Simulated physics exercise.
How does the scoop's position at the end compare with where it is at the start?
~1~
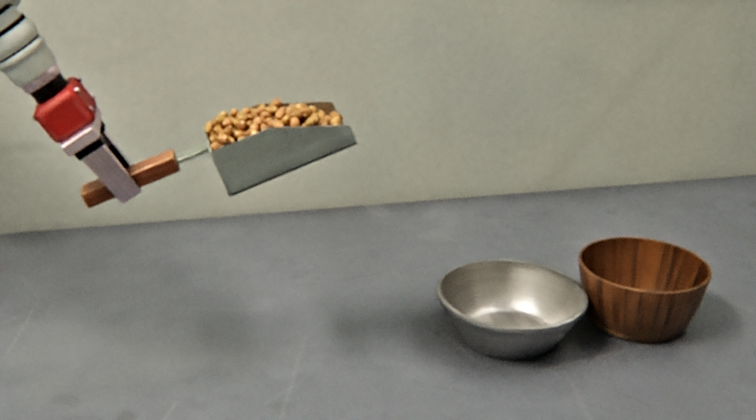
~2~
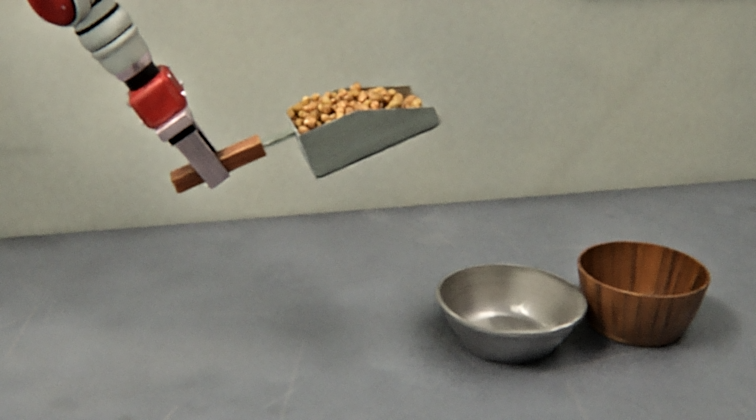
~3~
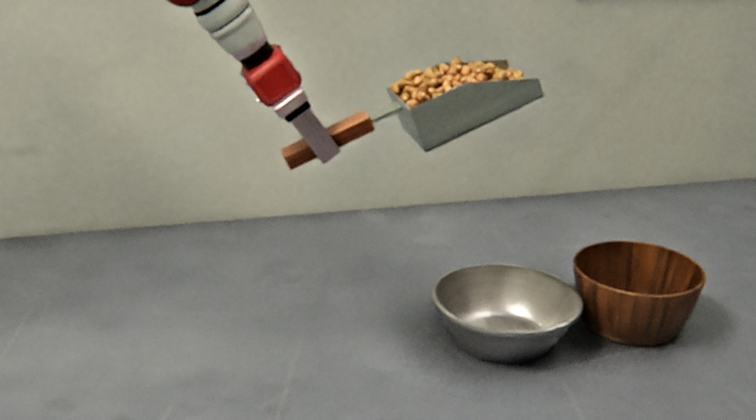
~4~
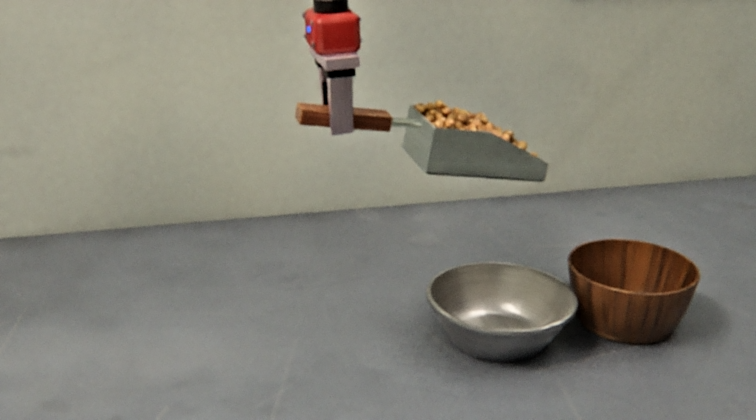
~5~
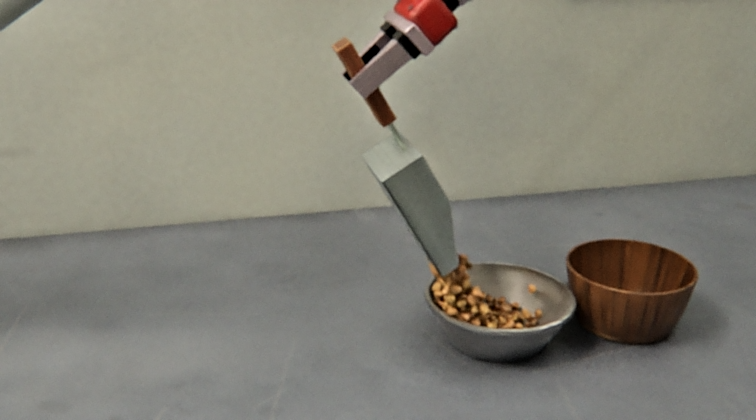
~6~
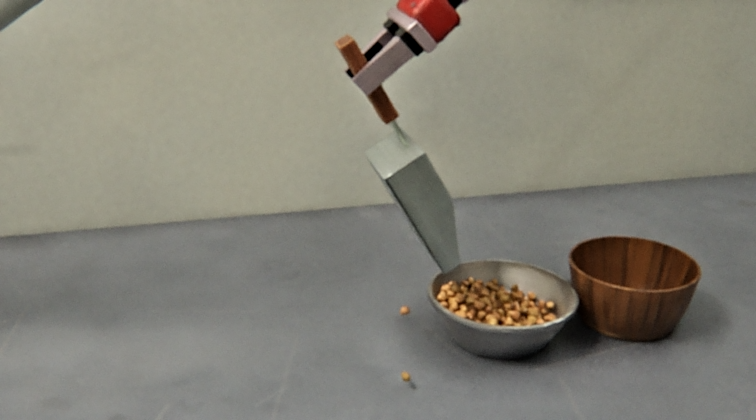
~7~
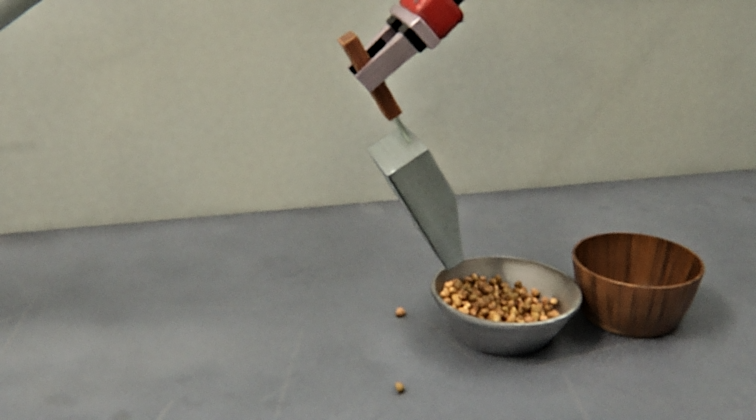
The scoop starts in the air at the left, well away from the bowls, and ends farther to the right, tipped steeply with its front edge down at the metal bowl.
Above a grey tabletop with a metal bowl and a wooden bowl, a robot arm carries a scoop of dried beans to the right, then tips it steeply, pouring them into the metal bowl; two stray beans end up on the table.
